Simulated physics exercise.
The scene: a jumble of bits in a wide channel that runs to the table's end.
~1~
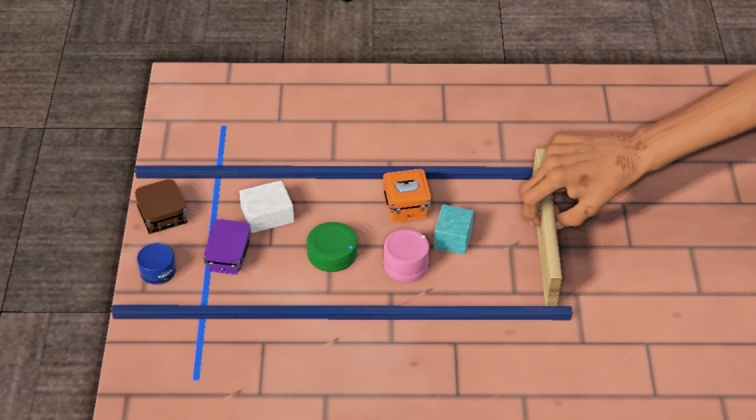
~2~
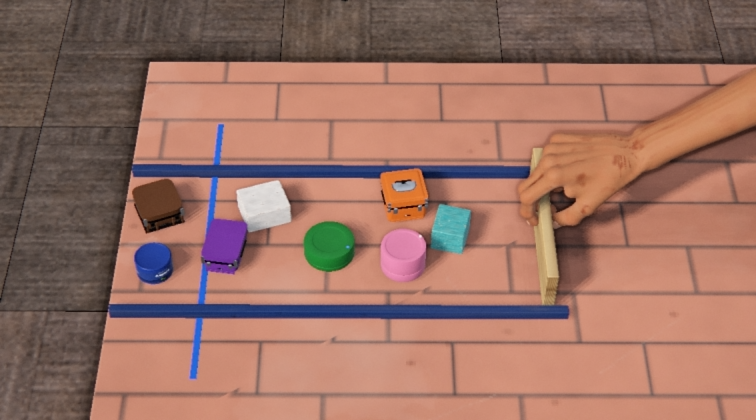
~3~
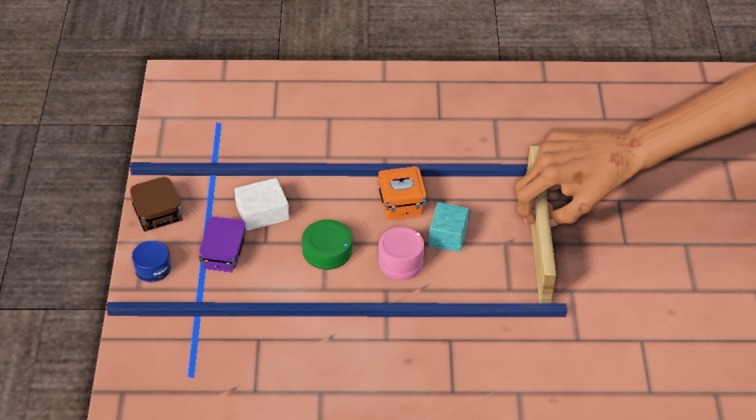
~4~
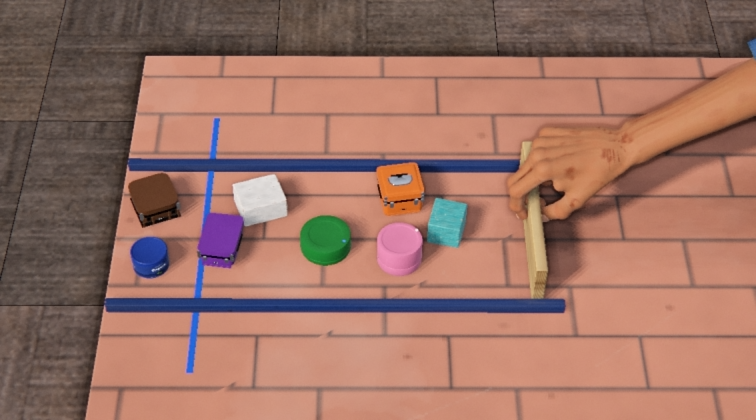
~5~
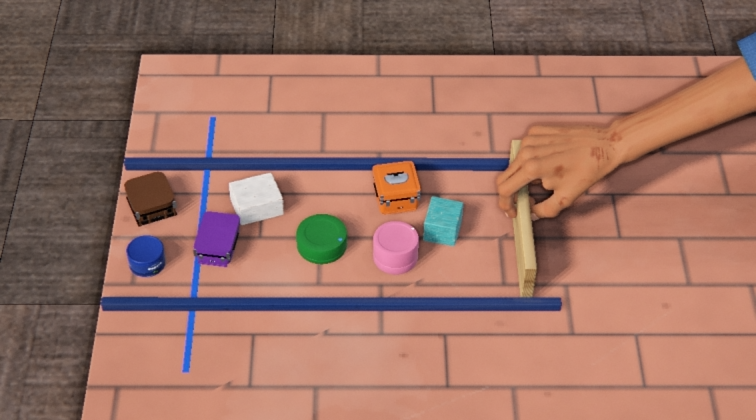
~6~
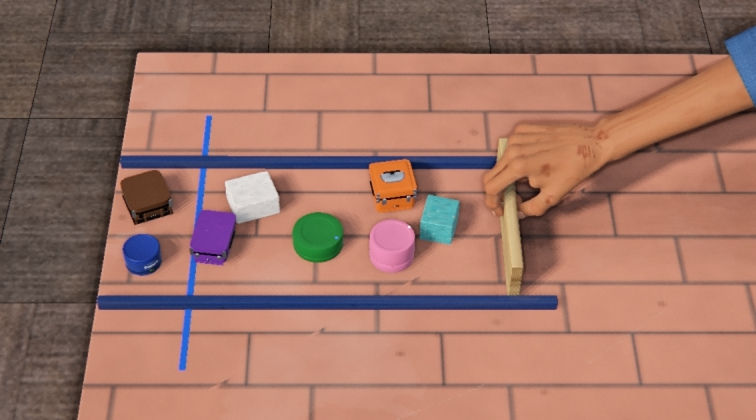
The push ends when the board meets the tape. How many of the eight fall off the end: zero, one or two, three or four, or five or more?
As it turns out, the number that fall off is one or two.
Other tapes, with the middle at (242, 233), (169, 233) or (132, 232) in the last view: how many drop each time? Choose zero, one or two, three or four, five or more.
The falls would be zero; three to four; more than four.
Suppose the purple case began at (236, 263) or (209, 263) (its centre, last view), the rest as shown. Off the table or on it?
The purple case holds on; does not fall.
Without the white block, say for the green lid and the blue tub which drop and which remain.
The green lid does not fall, the blue tub is lost.
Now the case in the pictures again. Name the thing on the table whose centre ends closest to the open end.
The purple case.
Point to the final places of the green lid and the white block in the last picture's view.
About (138, 229), and the other about (136, 194).
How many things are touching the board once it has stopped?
The number is 3.
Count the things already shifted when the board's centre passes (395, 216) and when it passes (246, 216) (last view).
At the one place 3, at the other 8.
A little later, none off yet; brown case at rest near (147, 198); blue tub at rest near (142, 255); purple case at rest near (214, 238).
Next, none off yet; brown case at rest near (147, 198); blue tub at rest near (142, 255); purple case shifted a little near (190, 241).
When it is over, the number that fall off is one or two; down, blue tub and brown case.
